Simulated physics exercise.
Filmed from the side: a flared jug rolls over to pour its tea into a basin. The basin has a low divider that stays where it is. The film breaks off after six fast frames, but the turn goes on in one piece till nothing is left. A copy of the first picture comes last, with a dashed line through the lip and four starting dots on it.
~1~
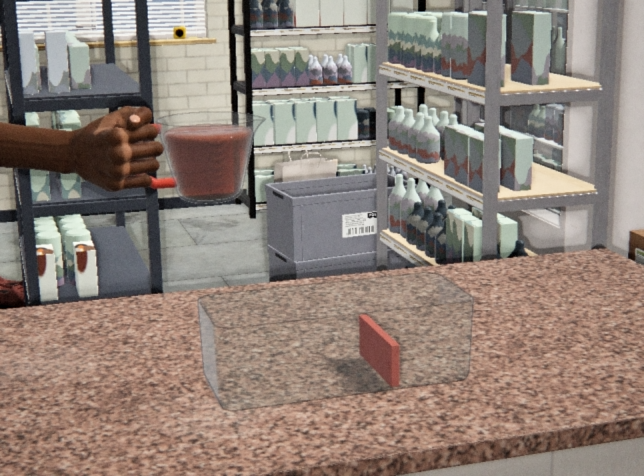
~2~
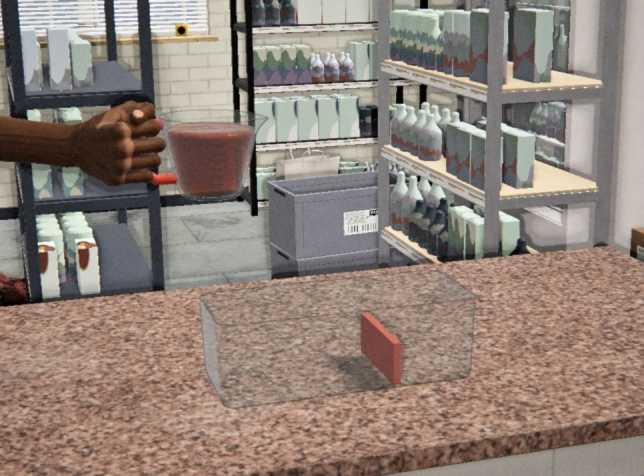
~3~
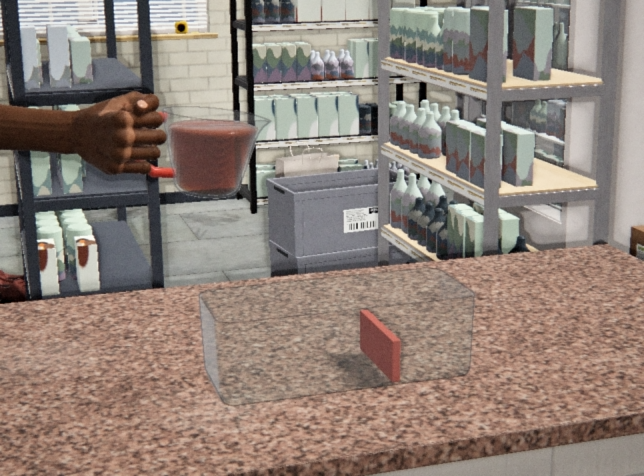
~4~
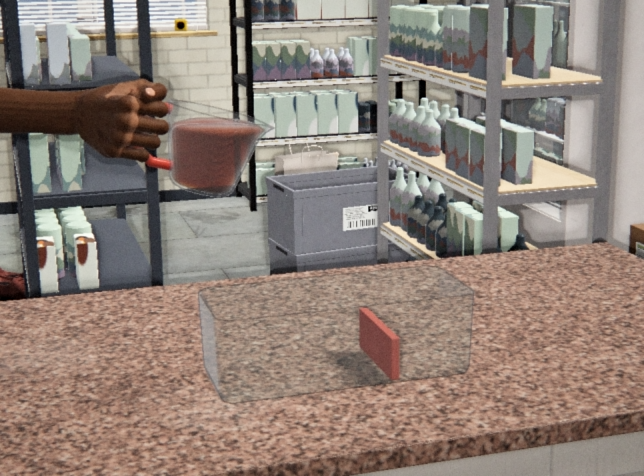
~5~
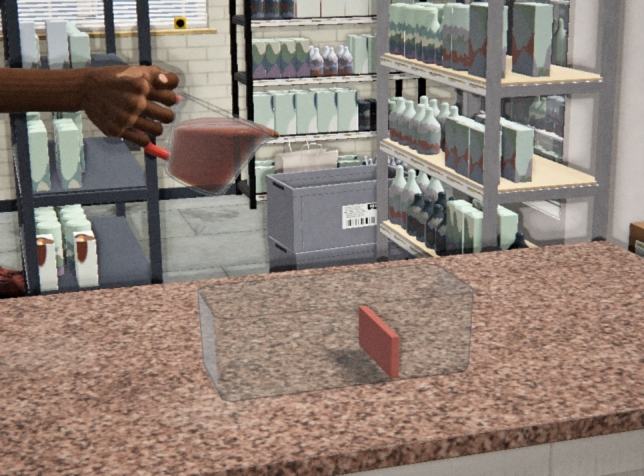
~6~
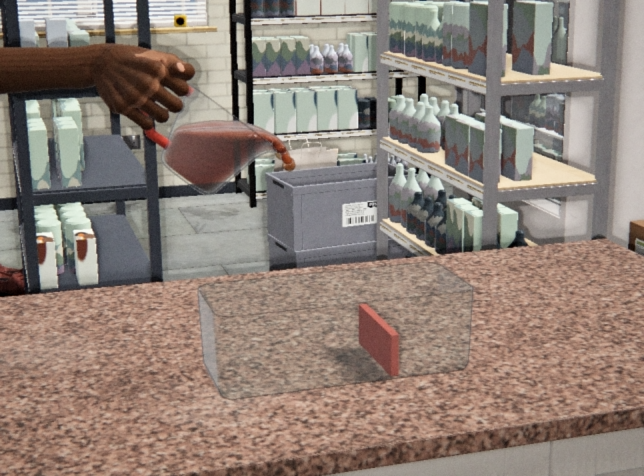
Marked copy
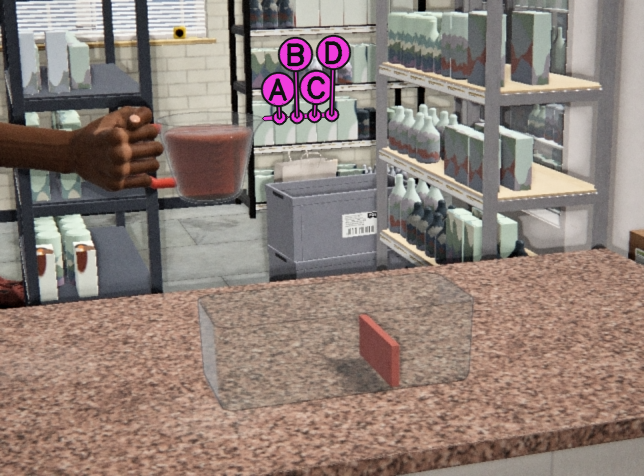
A hand held a clear, flared jug of reddish-brown tea upright above a countertop with a see-through basin on it, then tilted it to the right until tea began coming over the lip.
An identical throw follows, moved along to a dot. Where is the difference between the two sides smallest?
D beats the others.
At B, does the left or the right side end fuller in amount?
More ends on the left.
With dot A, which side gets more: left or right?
The left side.
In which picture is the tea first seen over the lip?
Picture 5.
In magenta, A at (279, 117); B at (297, 116); C at (314, 115); D at (331, 114).
If A is chosen, about 94 % ends left of the wall and 4 % right of it; 3 % is lost outside.
If B is chosen, about 91 % ends left of the wall and 2 % right of it; 7 % is lost outside.
If C is chosen, about 74 % ends left of the wall and 21 % right of it; 5 % is lost outside.
If D is chosen, about 50 % ends left of the wall and 48 % right of it.
